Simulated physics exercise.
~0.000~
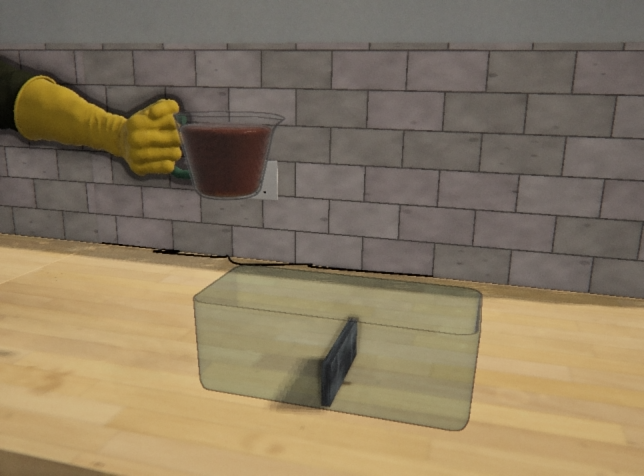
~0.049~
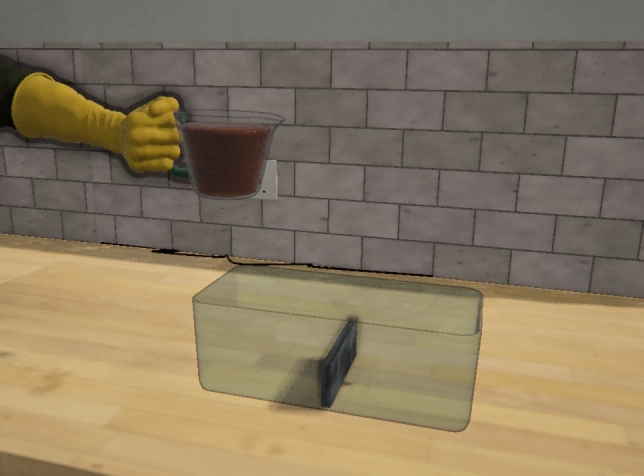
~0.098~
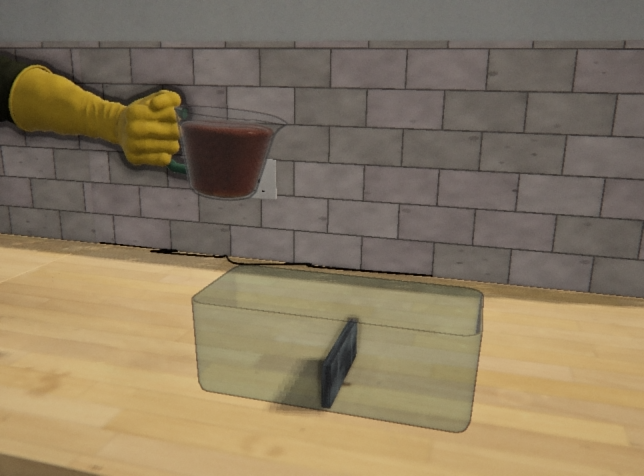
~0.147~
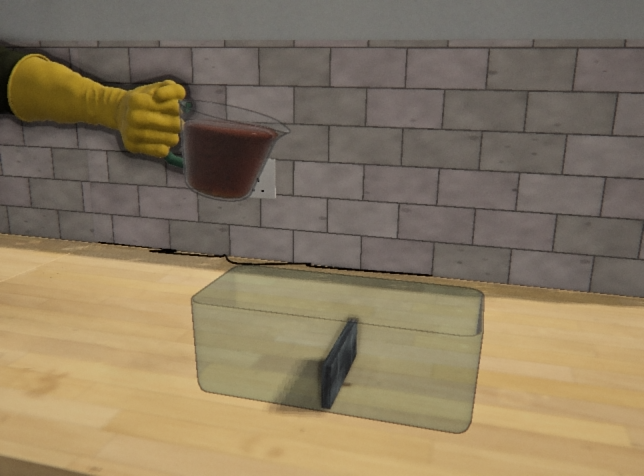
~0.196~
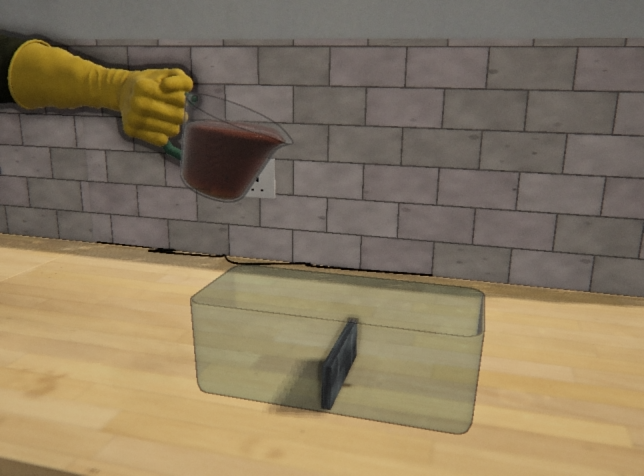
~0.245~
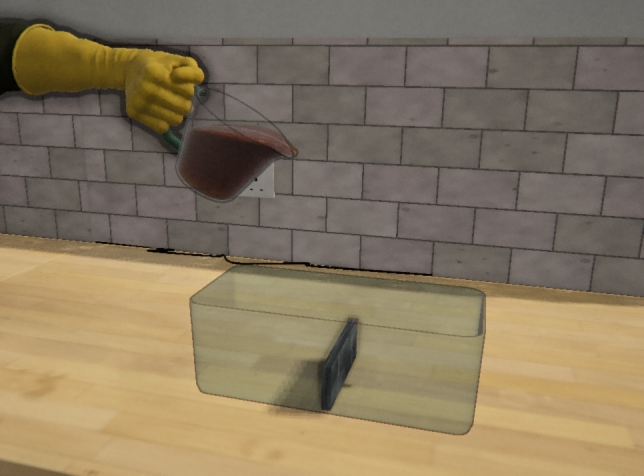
On a wooden counter by a grey brick wall, a yellow-gloved hand held a clear jug of reddish-brown liquid above an empty, divided basin, then slowly tilted it rightward until the liquid reached its lip.
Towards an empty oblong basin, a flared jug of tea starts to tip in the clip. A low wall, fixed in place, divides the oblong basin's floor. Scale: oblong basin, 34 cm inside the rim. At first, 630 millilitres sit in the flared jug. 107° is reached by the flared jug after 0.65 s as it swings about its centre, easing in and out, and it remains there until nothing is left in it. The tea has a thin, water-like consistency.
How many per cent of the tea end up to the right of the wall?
About 20 per cent.
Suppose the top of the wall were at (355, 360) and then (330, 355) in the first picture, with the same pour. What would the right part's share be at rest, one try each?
I'd say 15 percent on the first go, 45 percent on the next.
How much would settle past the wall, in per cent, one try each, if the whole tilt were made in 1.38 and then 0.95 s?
The first try gives 35 percent and the second 30 percent.
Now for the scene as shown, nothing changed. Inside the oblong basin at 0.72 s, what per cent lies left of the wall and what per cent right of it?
Left roughly 70 per cent, right roughly 18.
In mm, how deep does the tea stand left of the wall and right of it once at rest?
Depths at rest: Left around 20 mm, right around 6 mm.
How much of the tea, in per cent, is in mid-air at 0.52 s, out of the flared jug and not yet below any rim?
I'd say close to 36 per cent.
After 0.52 s the tilt is 96° and 34 per cent is still to pour, 16 is left of the wall and 13 right of it.
After 0.72 s the tilt is 107° and 3 per cent is still to pour, 71 is left of the wall and 17 right of it.
After 0.92 s the tilt is 107° and 0 per cent is still to pour, 75 is left of the wall and 19 right of it.
After 1.15 s the tilt is 107° and 0 per cent is still to pour, 75 is left of the wall and 20 right of it.
In the end 75 per cent lies left of the wall, 20 right of it and 5 outside.
